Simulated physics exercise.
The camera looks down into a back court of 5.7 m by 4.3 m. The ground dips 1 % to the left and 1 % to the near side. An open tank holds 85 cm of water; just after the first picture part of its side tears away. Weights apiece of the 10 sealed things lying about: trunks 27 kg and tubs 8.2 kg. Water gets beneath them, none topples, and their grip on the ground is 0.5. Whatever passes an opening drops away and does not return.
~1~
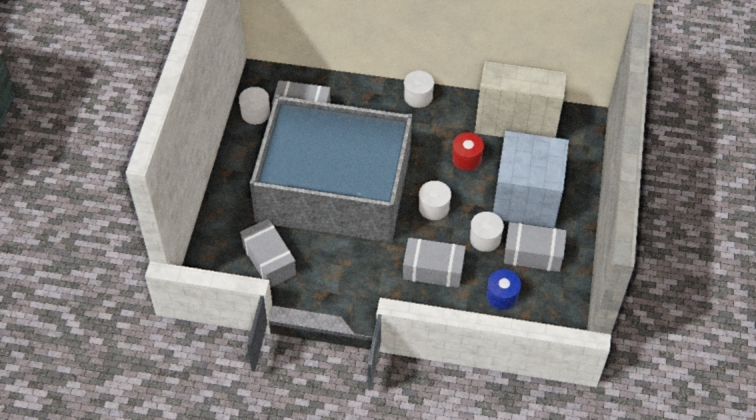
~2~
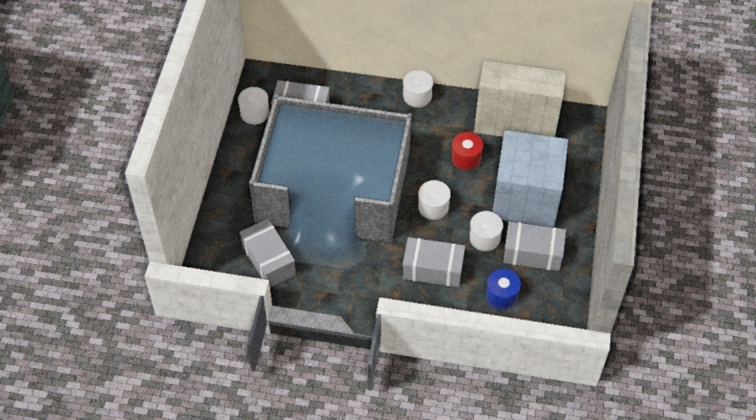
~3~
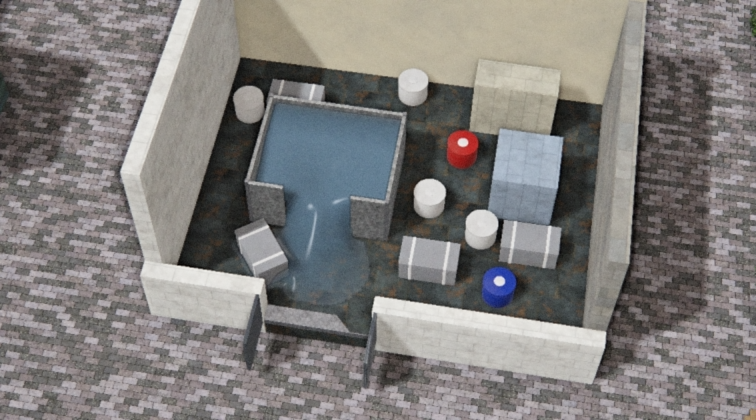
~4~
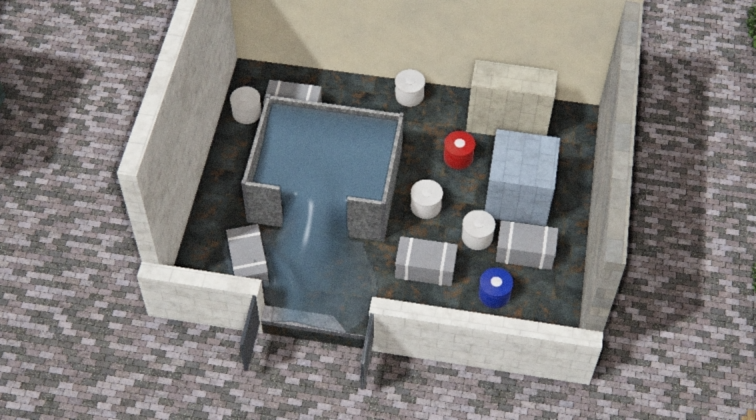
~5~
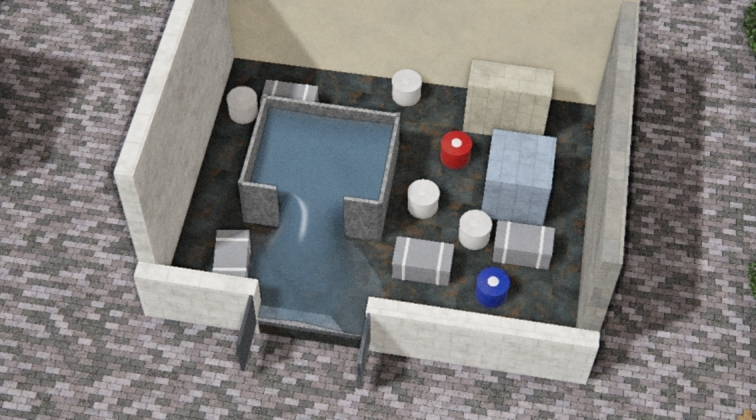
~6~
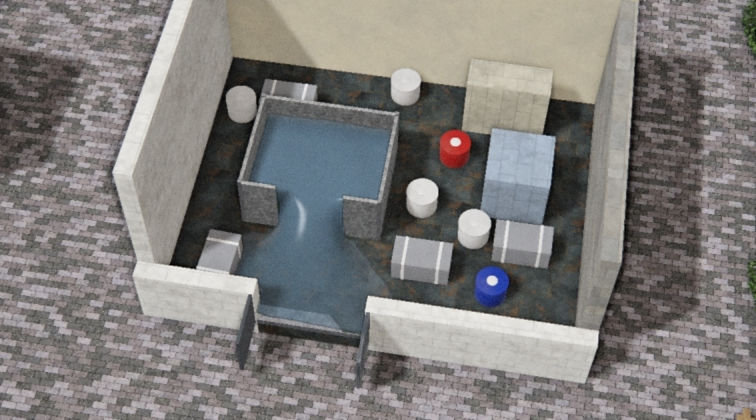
Water pouring through a gap in a stone tank's near wall, spreading toward the gateway and shifting one grey striped block left.
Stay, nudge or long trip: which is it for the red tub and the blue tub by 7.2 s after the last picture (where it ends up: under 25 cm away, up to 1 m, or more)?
The red tub holds its place, the blue tub holds its place.
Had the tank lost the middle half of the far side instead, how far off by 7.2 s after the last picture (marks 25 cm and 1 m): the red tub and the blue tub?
Then the red tub ends far away, the blue tub slides a little.
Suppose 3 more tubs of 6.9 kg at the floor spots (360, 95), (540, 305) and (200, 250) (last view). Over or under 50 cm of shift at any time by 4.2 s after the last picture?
In that order: Short of it, less, over.
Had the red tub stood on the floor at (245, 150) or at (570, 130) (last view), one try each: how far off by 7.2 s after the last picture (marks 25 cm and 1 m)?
In that order: It ends far away; it holds its place.
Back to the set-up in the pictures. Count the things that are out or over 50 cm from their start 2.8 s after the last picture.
I count 2.
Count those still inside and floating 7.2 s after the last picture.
I count 1.
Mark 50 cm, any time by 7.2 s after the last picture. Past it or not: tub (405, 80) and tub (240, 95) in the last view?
In that order: Under, over.
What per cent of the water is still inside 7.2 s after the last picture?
Some 36 per cent remains.
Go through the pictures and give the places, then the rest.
The red tub at (469, 145) rests on the ground; the blue tub at (505, 284) rests on the ground; 2.8 m2 under water; 0 of 10 have shifted, in the first frame.
The red tub at (468, 144), on the bottom; the blue tub at (504, 283), on the bottom; water covers 3.5 m2; 0 of 10 have shifted, in the second frame.
The red tub at (463, 143), on the bottom; the blue tub at (500, 281) rests on the ground; 4.3 m2 under water; 0 of 10 have shifted, in the third frame.
The red tub at (460, 143) rests on the ground; the blue tub at (497, 282), on the bottom; water covers 5.2 m2; 1 of 10 have shifted, in the fourth frame.
The red tub at (457, 143), on the bottom; the blue tub at (494, 282) rests on the ground; water covers 5.5 m2; 1 of 10 have shifted, in the fifth frame.
The red tub at (456, 142) rests on the ground; the blue tub at (493, 281) rests on the ground; 5.7 m2 under water; 1 of 10 have shifted, in the sixth frame.
Then, 0.9 s after the last picture the red tub is near (456, 142), 0.0 m from its start, aground; the blue tub is near (493, 281), 0.0 m from its start, aground; 0 of 10 are out; 0 afloat.
Then, 2.8 s after the last picture the red tub is near (456, 142), 0.0 m from its start, aground; the blue tub is near (494, 280), 0.0 m from its start, aground; 0 of 10 are out; 1 afloat.
Then, 4.8 s after the last picture the red tub is near (456, 142), 0.0 m from its start, aground; the blue tub is near (494, 280), 0.0 m from its start, aground; 0 of 10 are out; 1 afloat.
Then, 7.2 s after the last picture the red tub is near (456, 142), 0.0 m from its start, aground; the blue tub is near (494, 280), 0.0 m from its start, aground; 0 of 10 are out; 1 afloat.
